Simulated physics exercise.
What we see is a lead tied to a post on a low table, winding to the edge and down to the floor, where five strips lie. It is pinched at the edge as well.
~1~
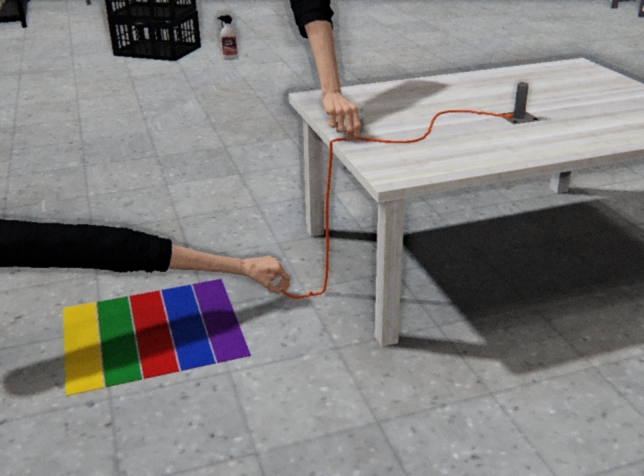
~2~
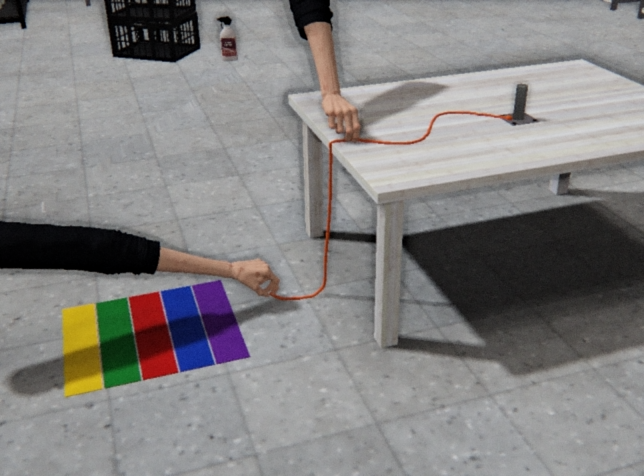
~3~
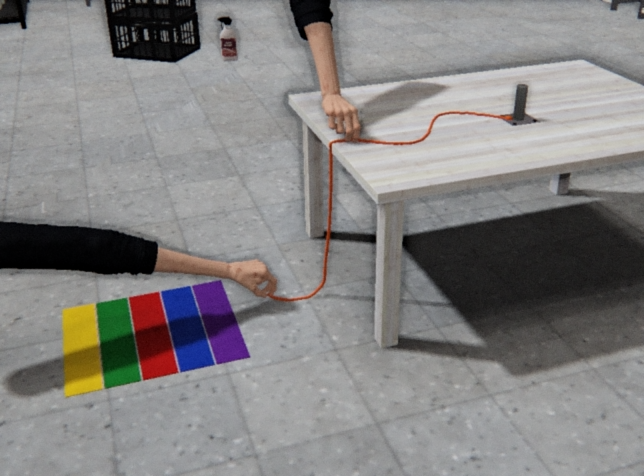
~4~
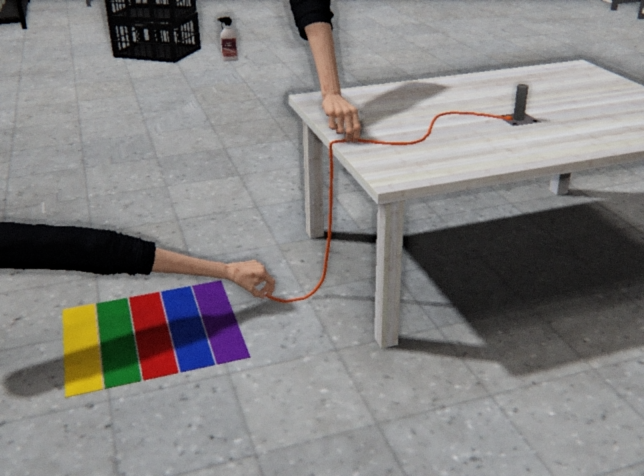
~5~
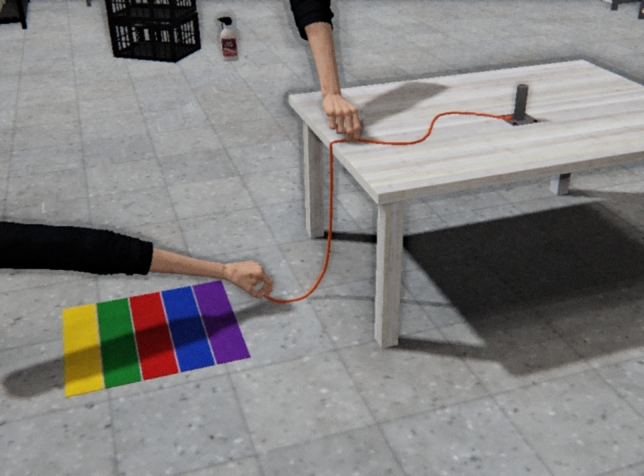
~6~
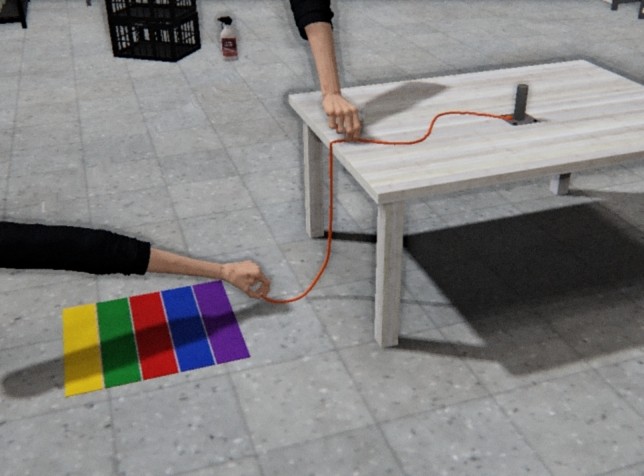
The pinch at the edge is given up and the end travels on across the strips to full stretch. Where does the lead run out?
The green one.
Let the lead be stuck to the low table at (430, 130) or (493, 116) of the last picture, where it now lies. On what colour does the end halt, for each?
Taking them in turn: Red; green.
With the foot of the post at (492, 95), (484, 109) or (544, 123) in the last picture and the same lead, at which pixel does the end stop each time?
Try by try, around (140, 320), (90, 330) and (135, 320).
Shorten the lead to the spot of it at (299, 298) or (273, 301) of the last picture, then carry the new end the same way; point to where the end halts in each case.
The places are (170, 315) and (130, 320).
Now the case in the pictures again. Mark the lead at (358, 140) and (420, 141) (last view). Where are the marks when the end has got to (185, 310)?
At (331, 167), then (369, 136).
Early on, end near (185, 310); over blue.
Midway, end near (140, 319); over red.
At the end of the slack, end near (112, 324); over green. It halts on the green strip.
